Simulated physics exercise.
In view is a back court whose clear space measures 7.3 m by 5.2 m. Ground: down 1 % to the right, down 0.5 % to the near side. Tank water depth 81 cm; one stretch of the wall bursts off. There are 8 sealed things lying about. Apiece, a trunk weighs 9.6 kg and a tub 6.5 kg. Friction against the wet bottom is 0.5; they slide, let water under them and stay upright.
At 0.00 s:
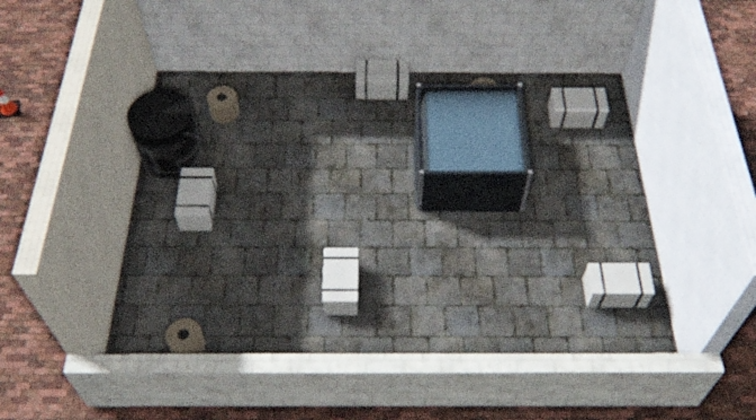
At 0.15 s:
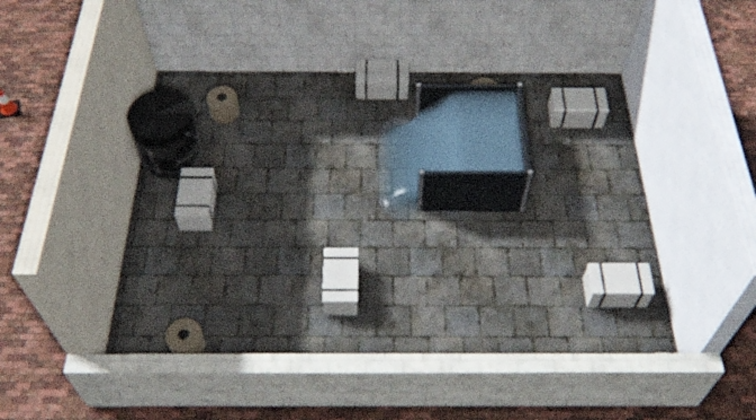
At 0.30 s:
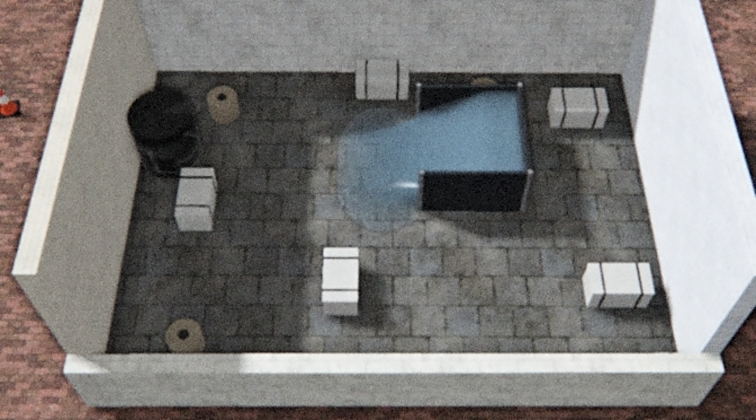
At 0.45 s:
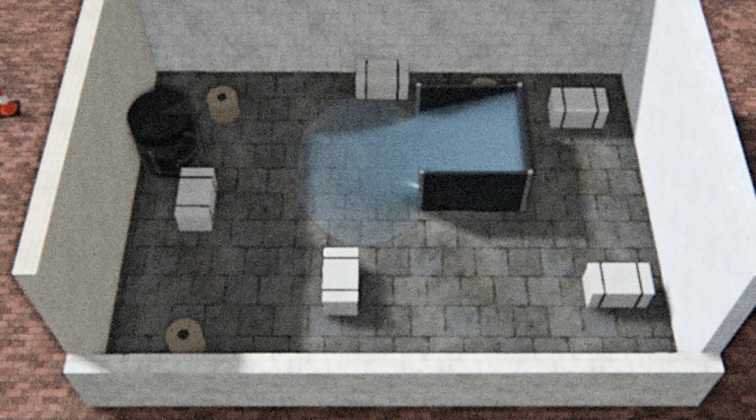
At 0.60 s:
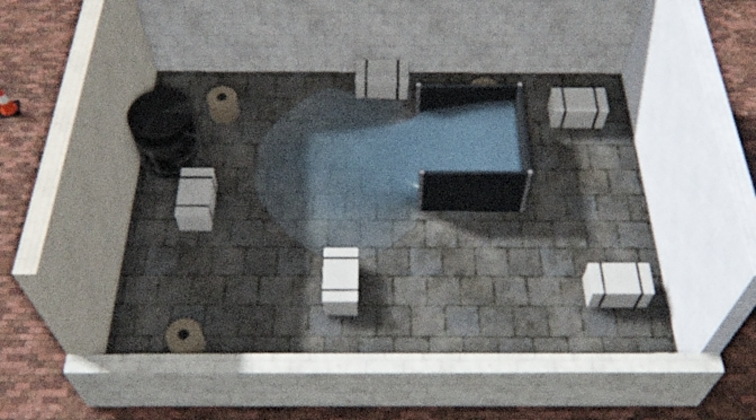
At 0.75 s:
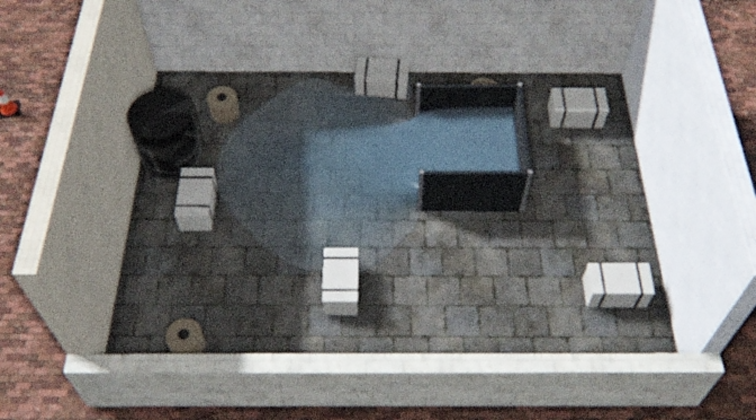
Water bursting from the left side of a dark-walled tank and spreading leftward across a walled paved yard among pale, strapped boxes.
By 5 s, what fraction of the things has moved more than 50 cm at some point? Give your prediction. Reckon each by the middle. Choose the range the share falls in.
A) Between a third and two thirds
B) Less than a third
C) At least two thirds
(A) Between a third and two thirds.
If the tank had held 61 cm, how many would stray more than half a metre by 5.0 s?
Then the count would be 3.
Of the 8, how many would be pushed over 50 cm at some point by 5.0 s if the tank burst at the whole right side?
The answer then is 7.
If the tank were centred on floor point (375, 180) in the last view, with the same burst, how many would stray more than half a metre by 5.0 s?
Count: 5.
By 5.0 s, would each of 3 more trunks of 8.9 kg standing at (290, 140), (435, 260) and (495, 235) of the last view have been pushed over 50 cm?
Above, below, below.
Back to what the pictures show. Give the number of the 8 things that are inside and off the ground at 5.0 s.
3 of them.
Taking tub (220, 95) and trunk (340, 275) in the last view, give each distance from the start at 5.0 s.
Distances: 200 cm; 120 cm.
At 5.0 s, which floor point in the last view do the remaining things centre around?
Centre of the remaining things: Roughly (440, 209).
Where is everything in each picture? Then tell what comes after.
A trunk at (382, 71) rests on the ground; a tub at (484, 89), on the bottom; 2.0 m2 under water; 0 of 8 have shifted, in the first frame.
A trunk at (382, 71), on the bottom; a tub at (484, 89), on the bottom; water covers 3.0 m2; 0 of 8 have shifted, in the second frame.
A trunk at (382, 71) rests on the ground; a tub at (484, 89) rests on the ground; 4.3 m2 under water; 0 of 8 have shifted, in the third frame.
A trunk at (382, 71) rests on the ground; a tub at (484, 89) rests on the ground; water covers 6.0 m2; 0 of 8 have shifted, in the fourth frame.
A trunk at (382, 71), on the bottom; a tub at (484, 89), on the bottom; 7.8 m2 under water; 0 of 8 have shifted, in the fifth frame.
A trunk at (382, 69) rests on the ground, 4 cm from its start; a tub at (484, 89), on the bottom; water covers 9.8 m2; 0 of 8 have shifted, in the sixth frame.
After 1.1 s 0 of 8 are over 50 cm from their spots; 0 afloat.
After 2.2 s 2 of 8 are over 50 cm from their spots; 2 afloat.
After 3.5 s 2 of 8 are over 50 cm from their spots; 3 afloat.
After 5.0 s 4 of 8 are over 50 cm from their spots, and 4 have been at some point; 3 afloat.
